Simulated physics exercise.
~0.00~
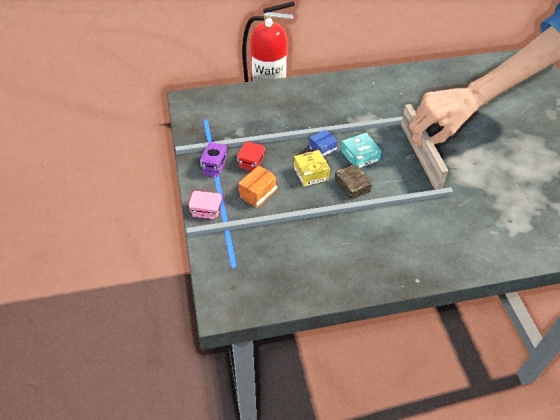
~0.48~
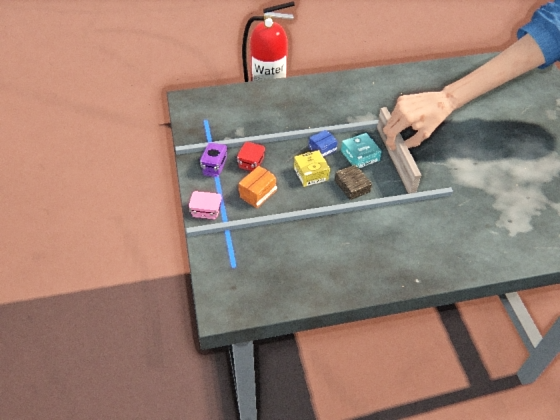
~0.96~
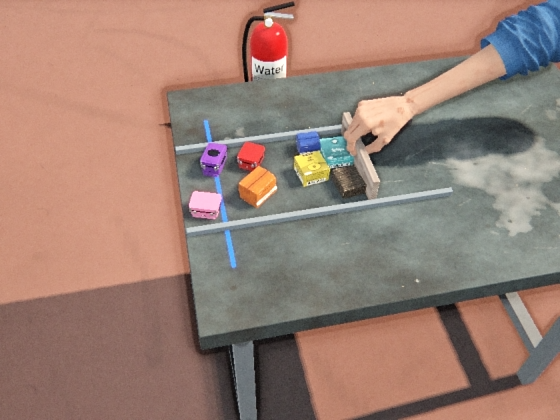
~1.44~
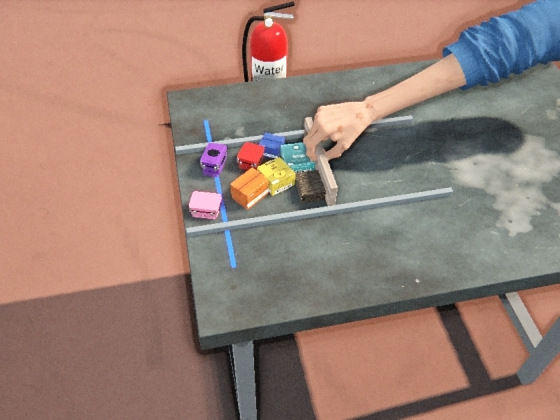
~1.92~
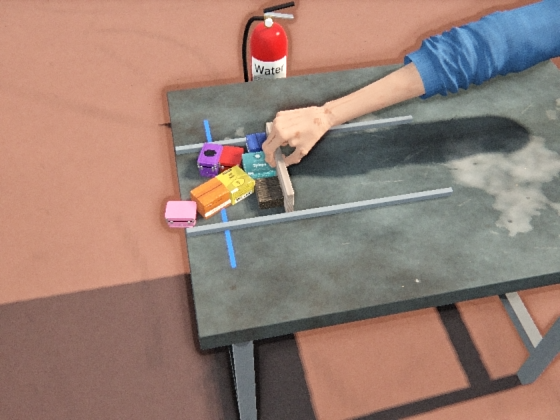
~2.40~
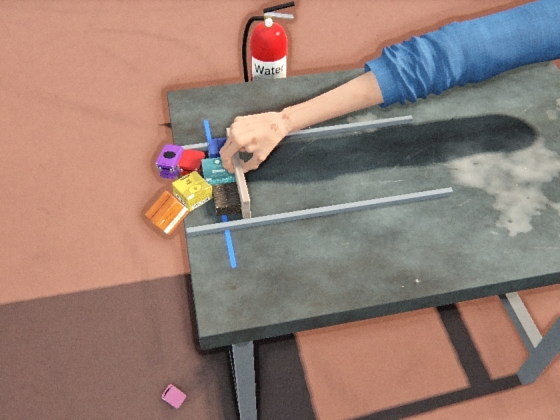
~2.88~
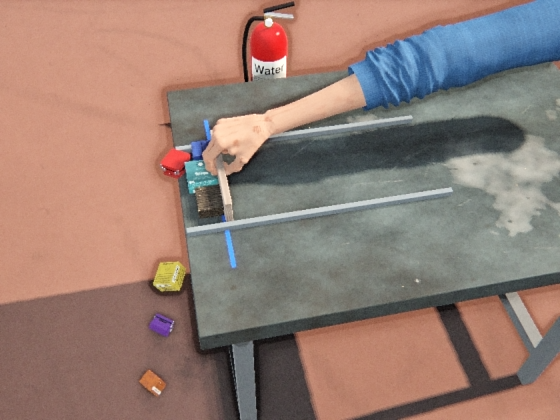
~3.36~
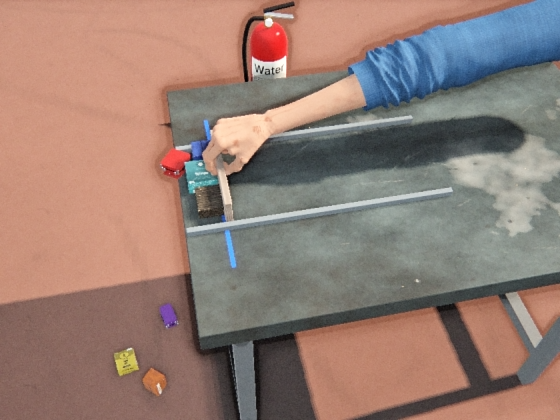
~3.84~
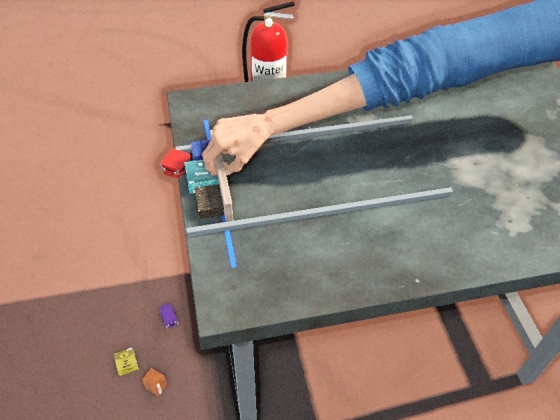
On a dark tabletop with two metal rails and a strip of blue tape, a hand holds an upright board to the right of a scatter of small colourful objects. The hand slides the board left, gathering the teal, blue, brown and yellow pieces, then pressing them into the orange and red ones. The bunch crowds toward the left edge, and the pink case drops off first. The purple case, orange box and yellow box follow, tumbling to the floor. The board stops at the tape, with the red, blue, teal and brown pieces still up at the edge.
